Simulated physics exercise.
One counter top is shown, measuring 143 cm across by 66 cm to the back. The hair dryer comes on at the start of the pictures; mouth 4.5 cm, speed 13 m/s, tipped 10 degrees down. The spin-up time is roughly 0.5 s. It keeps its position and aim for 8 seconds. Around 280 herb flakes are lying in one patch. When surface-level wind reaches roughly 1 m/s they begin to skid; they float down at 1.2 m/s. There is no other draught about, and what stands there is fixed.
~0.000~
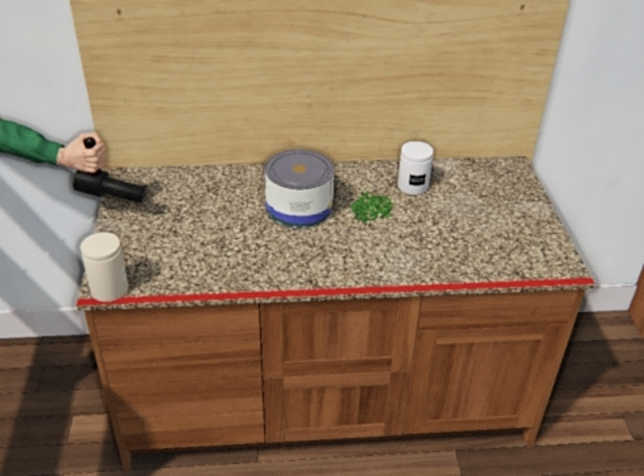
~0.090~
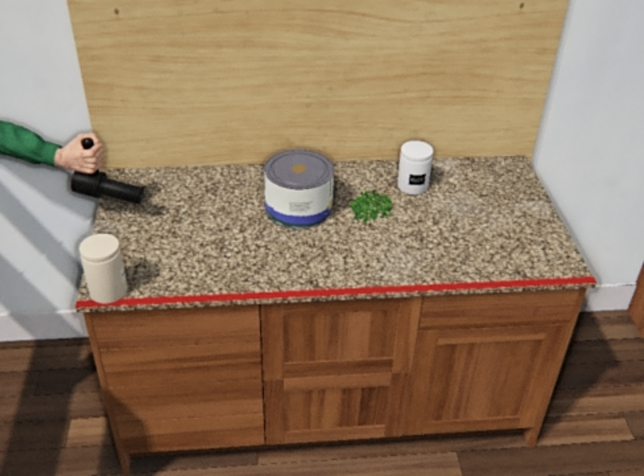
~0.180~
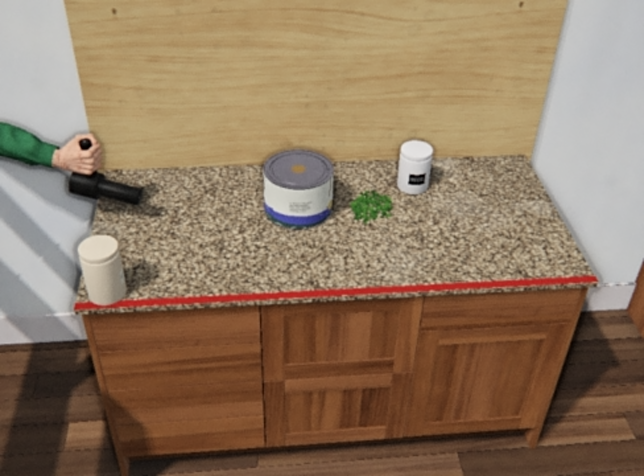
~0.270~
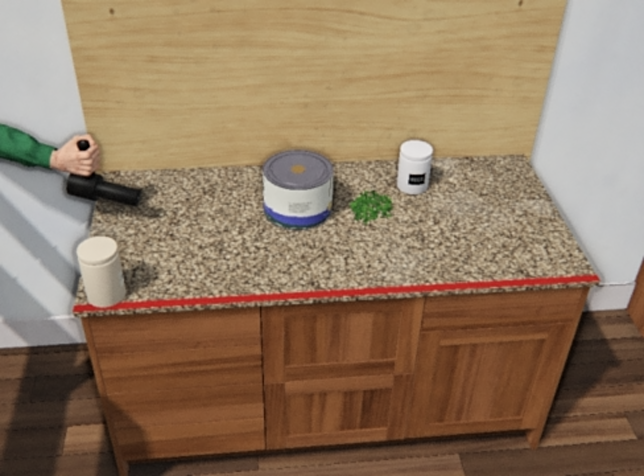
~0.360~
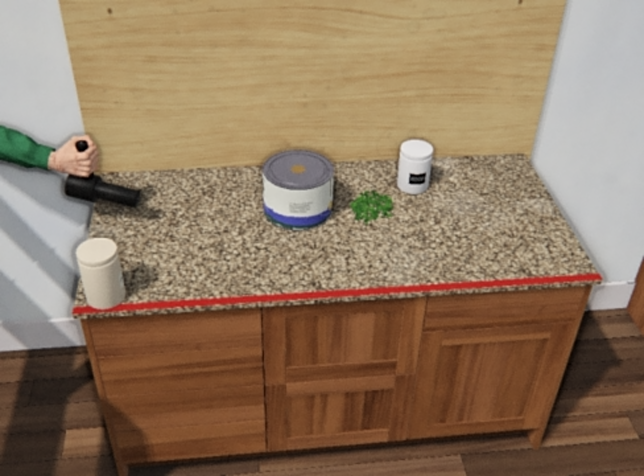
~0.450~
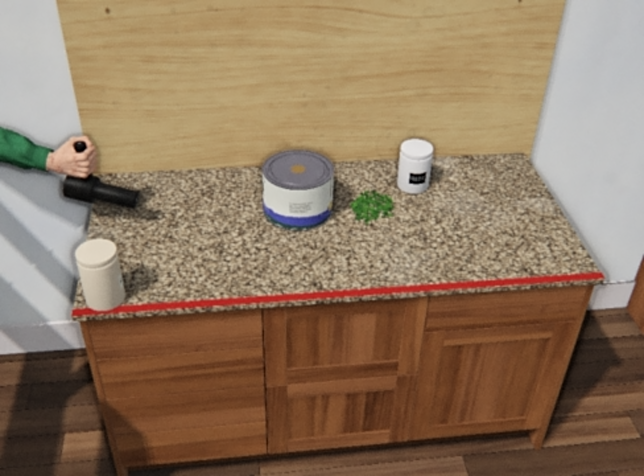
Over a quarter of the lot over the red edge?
My prediction: The spill over that edge stays at or below a quarter.
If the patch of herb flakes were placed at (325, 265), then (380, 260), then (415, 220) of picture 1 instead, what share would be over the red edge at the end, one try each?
About 100, 80 and 0 in a hundred, in that order.
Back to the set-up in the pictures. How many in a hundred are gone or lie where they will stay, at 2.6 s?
It comes to some 80 per cent.
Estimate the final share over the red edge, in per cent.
I'd estimate around 0 %.
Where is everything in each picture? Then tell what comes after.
In the first picture, the middle of the herb flakes is near (370, 206), none has stirred yet and the mouth of the hair dryer is at (143, 195).
In the second picture, the middle of the herb flakes is near (372, 204), none has stirred yet and the red edge is centred on (344, 295).
In the third picture, the middle of the herb flakes is near (372, 204), none has stirred yet, the top of a jar is at (417, 149) and the top of a large tin is at (299, 168).
In the fourth picture, the middle of the herb flakes is near (372, 204) and none has stirred yet.
In the fifth picture, the middle of the herb flakes is near (372, 204) and none has stirred yet.
In the sixth picture, the middle of the herb flakes is near (373, 204) and none has stirred yet.
After 1.6 s the count stands so, 0 % are over the red edge; the middle of those still in play is near (376, 204).
After 2.6 s the count stands so, 0 % are over the red edge; the middle of those still in play is near (376, 204).
After 4.4 s the count stands so, 0 % are over the red edge; the middle of those still in play is near (375, 203).
After 8.0 s, at the end, 0 % are over the red edge; the middle of those still in play is near (375, 203).
